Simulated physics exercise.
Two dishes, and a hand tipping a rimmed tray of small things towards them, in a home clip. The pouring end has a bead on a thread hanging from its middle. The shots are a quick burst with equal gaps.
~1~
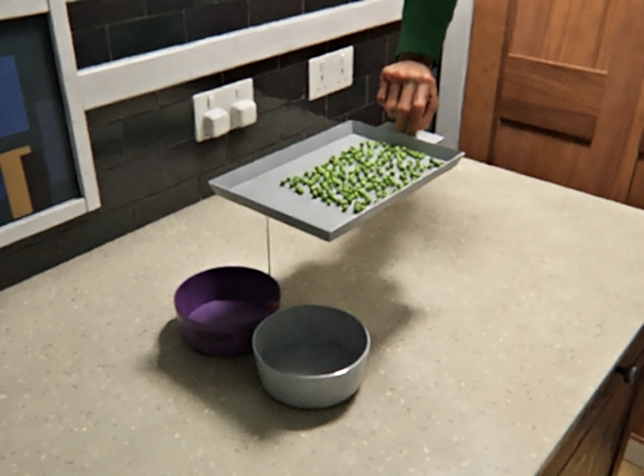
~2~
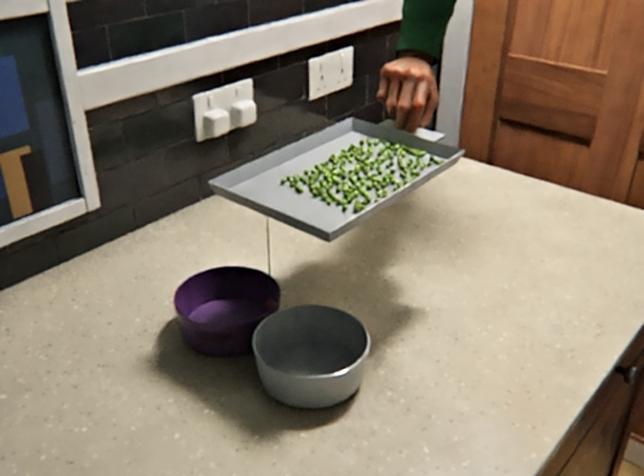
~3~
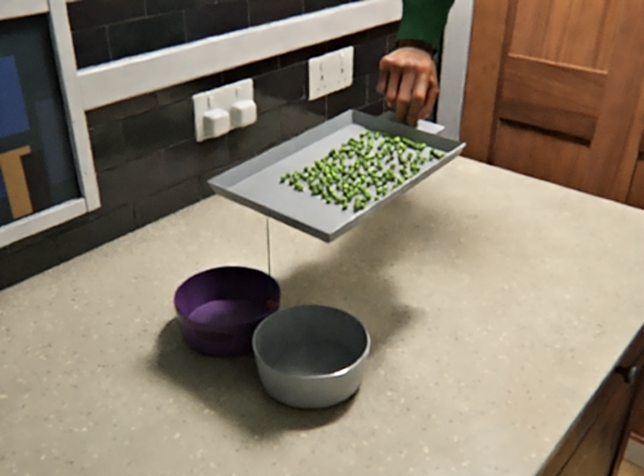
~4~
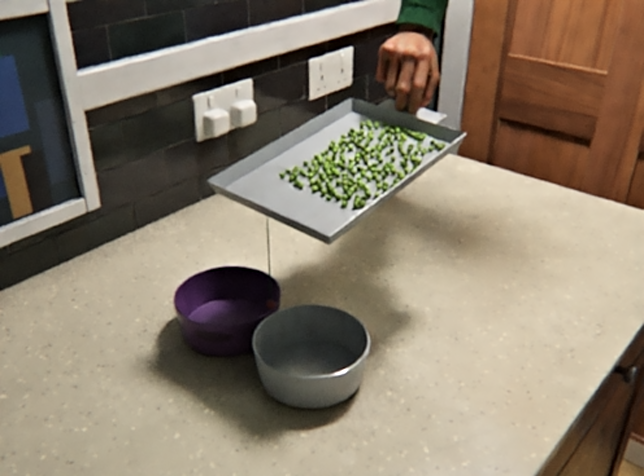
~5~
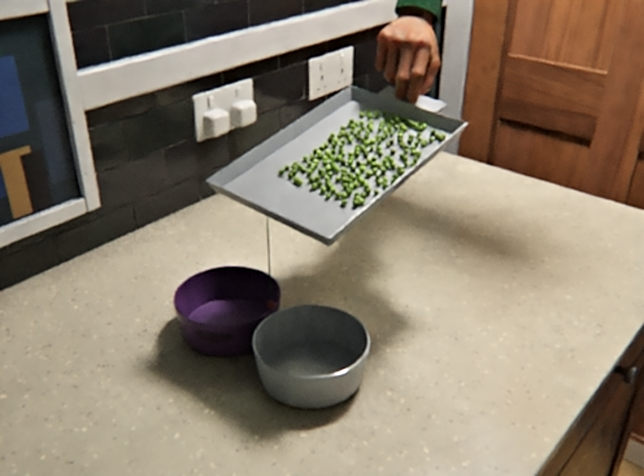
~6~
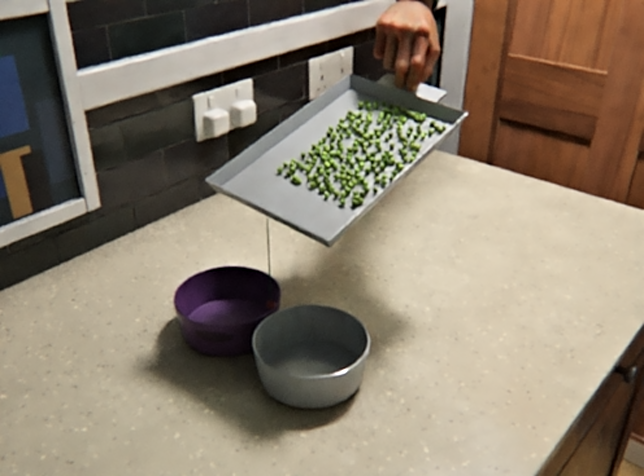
A hand gripping a gray tray of green peas gradually raised its far end, tilting it more steeply towards a purple bowl and a gray bowl on the counter, while the bowls stayed still.
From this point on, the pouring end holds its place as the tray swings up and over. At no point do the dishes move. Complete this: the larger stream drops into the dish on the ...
... right.
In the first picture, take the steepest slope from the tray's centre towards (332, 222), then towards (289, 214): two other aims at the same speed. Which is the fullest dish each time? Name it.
Results - the dish on the right side first, the dish on the right side second.
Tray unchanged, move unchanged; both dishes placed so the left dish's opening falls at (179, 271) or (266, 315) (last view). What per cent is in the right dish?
In the first position around 10 percent, in the second around 60 percent.
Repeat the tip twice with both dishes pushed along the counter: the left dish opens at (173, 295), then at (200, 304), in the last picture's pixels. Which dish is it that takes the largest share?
Place 1 - the dish at right; place 2 - the dish at right.
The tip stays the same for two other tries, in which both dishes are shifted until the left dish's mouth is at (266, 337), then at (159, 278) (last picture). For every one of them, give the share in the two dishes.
90 per cent, then 10 per cent.
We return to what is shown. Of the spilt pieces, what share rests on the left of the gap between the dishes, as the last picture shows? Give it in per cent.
About 50 percent.
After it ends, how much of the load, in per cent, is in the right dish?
I'd put that share at some 90 per cent.
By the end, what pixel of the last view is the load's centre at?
I'd place the middle at about (312, 378).
Soon, tray tipped steeply; most on the tray; a small part in the right dish; a stray few outside both; a small part in the air.
A while on, tray tipped right over; a stray few on the tray; most in the right dish; a small part outside both; a small part in the air.
Towards the end, tray tipped past a quarter turn; nearly all in the right dish; a small part outside both.
Finally, tray tipped past a quarter turn; nearly all in the right dish; none in the left dish; a small part outside both.
